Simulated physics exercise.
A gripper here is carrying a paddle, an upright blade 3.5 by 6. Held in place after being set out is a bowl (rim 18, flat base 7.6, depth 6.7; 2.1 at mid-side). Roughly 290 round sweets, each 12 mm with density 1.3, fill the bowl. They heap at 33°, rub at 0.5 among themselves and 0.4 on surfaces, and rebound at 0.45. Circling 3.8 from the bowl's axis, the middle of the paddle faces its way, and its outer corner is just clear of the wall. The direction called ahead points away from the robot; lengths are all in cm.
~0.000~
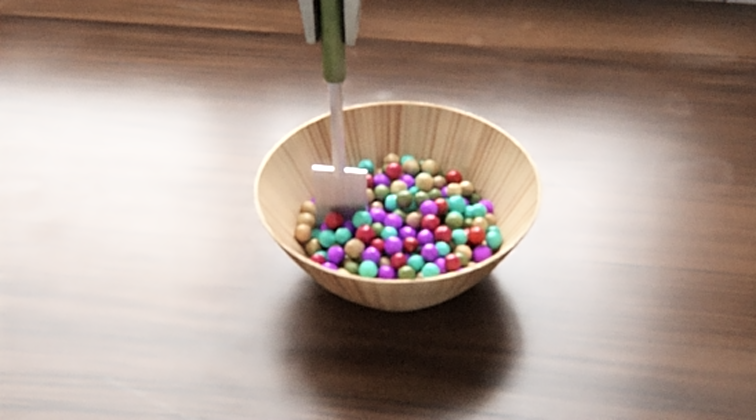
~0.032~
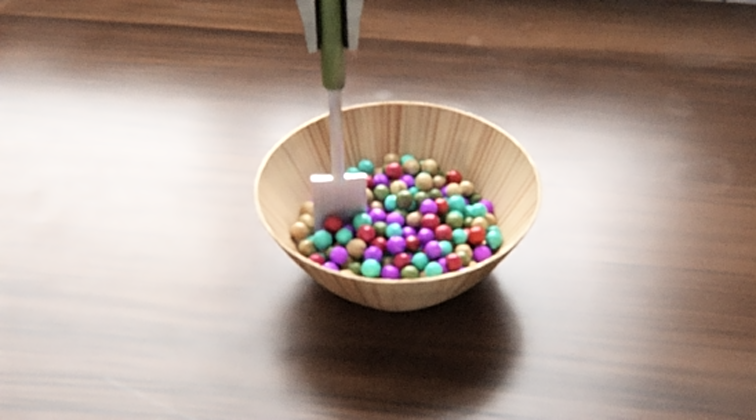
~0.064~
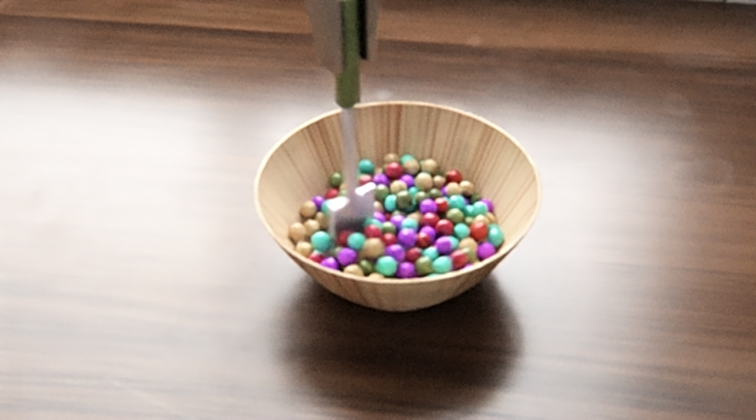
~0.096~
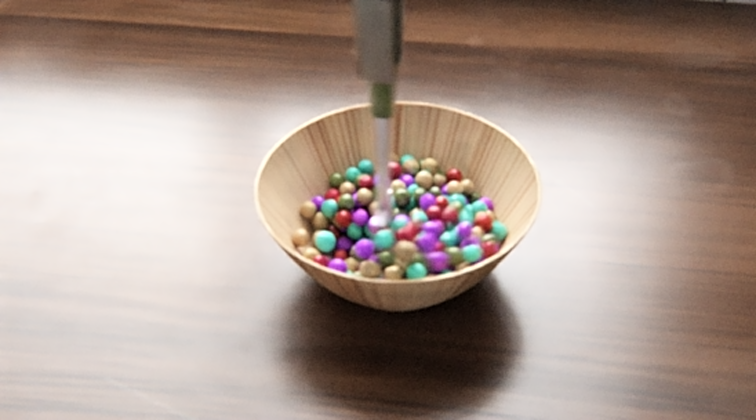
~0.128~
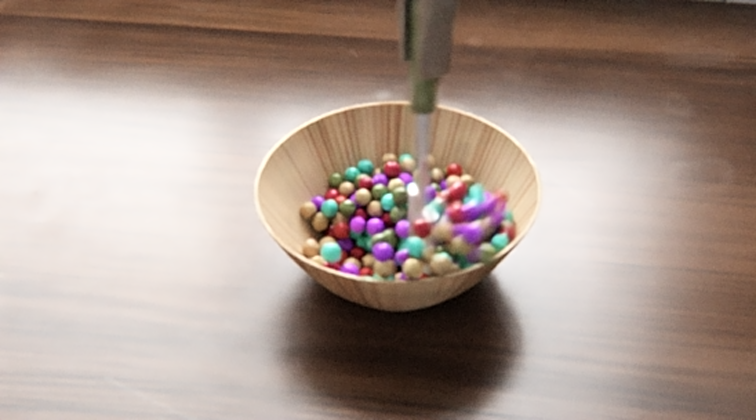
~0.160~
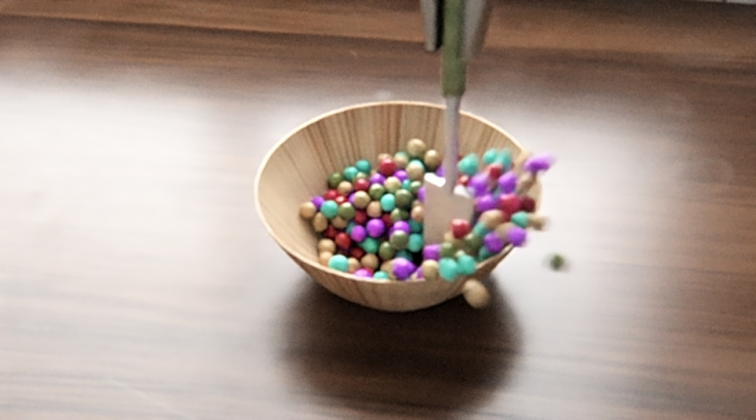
A gripper holding a pale paddle swept from left to right through colorful round sweets in a wooden bowl, pushing them up against the right side until several flew over the rim.
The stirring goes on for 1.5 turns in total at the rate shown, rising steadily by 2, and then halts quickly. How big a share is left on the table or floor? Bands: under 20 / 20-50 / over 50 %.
20-50 %.
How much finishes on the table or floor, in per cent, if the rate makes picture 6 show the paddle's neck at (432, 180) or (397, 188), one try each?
It comes to roughly 20 per cent and then 10 per cent.
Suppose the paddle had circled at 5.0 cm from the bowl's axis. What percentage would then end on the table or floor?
In that case some 25 per cent.
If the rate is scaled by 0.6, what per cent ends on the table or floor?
Some 10 in a hundred.
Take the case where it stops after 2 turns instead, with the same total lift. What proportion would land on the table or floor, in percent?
Roughly 30 percent would end up there.
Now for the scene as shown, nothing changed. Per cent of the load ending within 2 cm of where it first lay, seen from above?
About 15 percent.
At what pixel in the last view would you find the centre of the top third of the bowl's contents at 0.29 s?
About (372, 136) in the last picture.
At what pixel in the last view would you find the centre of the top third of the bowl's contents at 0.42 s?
I'd say about (378, 221).
After 0.29 s, 301° round, highest piece 11 above the table; 241 in the bowl, 11 on the table or floor, 37 in flight or on the tool.
After 0.42 s, 85° round, highest piece 10 above the table; 211 in the bowl, 60 on the table or floor, 18 in flight or on the tool.
After 0.68 s, 180° round, highest piece 6 above the table; 205 in the bowl, 83 on the table or floor, 1 in flight or on the tool.
After 1.38 s, 180° round, highest piece 5 above the table; 205 in the bowl, 84 on the table or floor.
At rest, 205 in the bowl, 84 on the table or floor. That is 29 % on the table or floor.
